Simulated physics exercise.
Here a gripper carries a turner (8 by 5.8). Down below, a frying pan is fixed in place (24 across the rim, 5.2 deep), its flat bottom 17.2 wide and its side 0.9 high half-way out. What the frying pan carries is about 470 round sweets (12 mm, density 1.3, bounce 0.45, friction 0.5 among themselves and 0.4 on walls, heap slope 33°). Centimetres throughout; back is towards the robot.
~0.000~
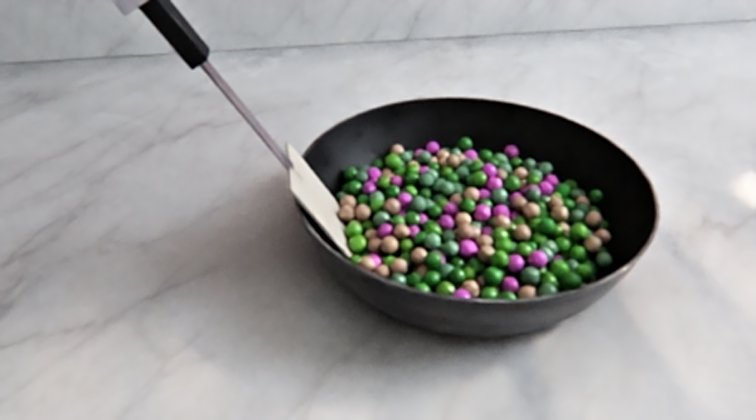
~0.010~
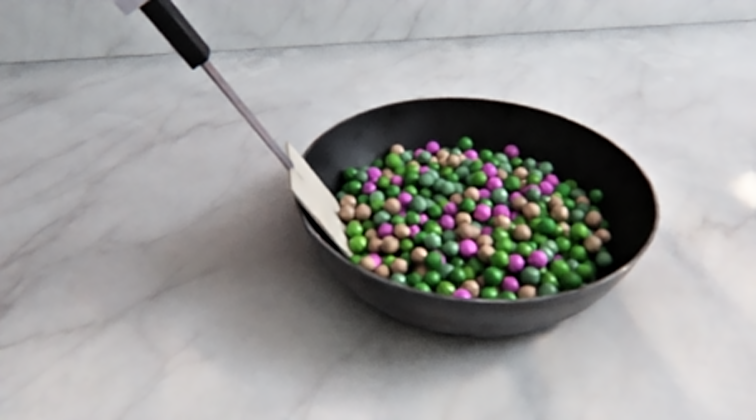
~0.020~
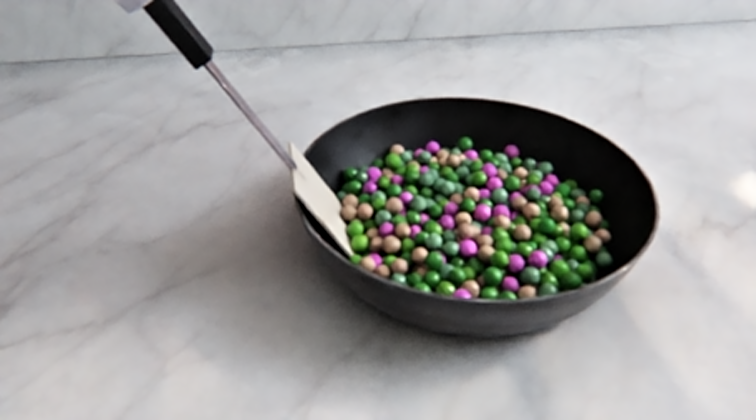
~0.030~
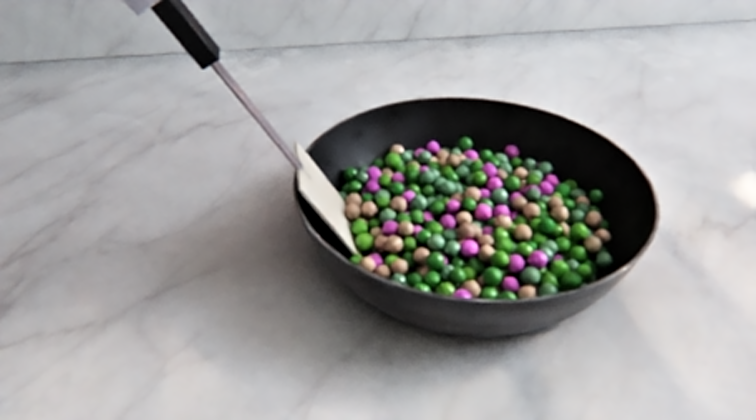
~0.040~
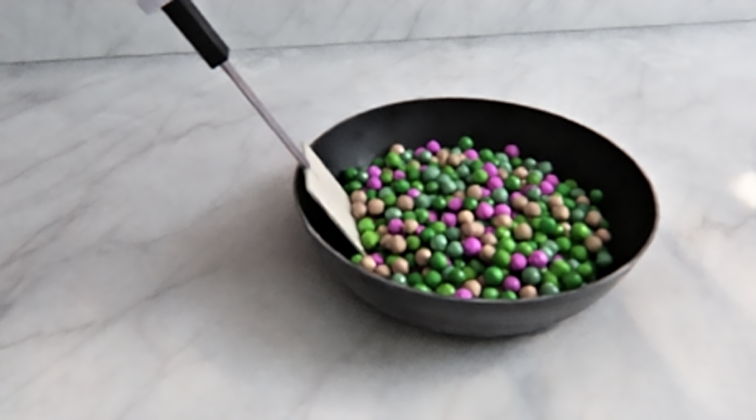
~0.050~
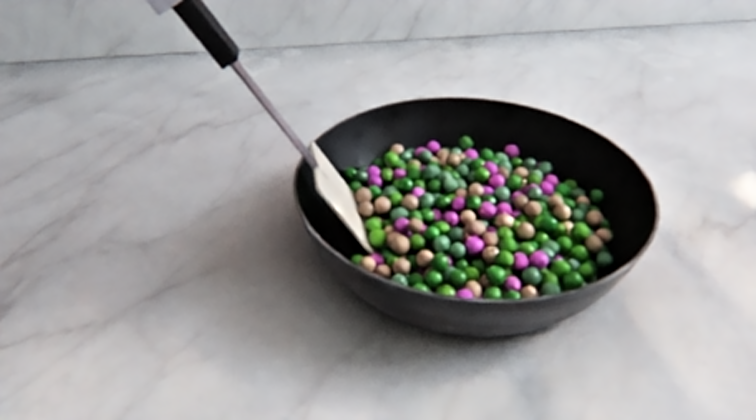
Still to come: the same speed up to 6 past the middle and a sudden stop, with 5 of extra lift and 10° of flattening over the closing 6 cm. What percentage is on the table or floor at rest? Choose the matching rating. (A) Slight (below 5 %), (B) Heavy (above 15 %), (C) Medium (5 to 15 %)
Slight (below 5 %) (A).
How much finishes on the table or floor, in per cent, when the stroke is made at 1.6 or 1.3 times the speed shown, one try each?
Some 10 per cent, then some 5 per cent, on the table or floor.
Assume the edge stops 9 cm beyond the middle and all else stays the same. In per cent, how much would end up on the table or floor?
Roughly 10 %.
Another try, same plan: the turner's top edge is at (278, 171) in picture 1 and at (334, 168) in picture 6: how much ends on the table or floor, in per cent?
Around 15 per cent finishes there.
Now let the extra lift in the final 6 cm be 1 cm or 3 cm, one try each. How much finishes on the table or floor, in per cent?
I'd say close to 0 percent for the first and close to 0 percent for the second.
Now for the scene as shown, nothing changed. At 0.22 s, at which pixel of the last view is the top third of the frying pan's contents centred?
Around (523, 194).
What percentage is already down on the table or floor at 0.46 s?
Around 0 percent.
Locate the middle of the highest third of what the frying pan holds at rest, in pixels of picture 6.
Around (563, 199).
By 0.13 s, sloping 60°, highest piece 5 above the table; 473 in the frying pan.
By 0.22 s, sloping 56°, highest piece 6 above the table; 473 in the frying pan.
By 0.46 s, sloping 50°, highest piece 6 above the table; 469 in the frying pan, 1 on the table or floor, 3 on the blade or in flight.
By 1.51 s, sloping 50°, highest piece 5 above the table; 469 in the frying pan, 4 on the table or floor.
Final count, 469 in the frying pan, 4 on the table or floor. That is 1 % on the table or floor.
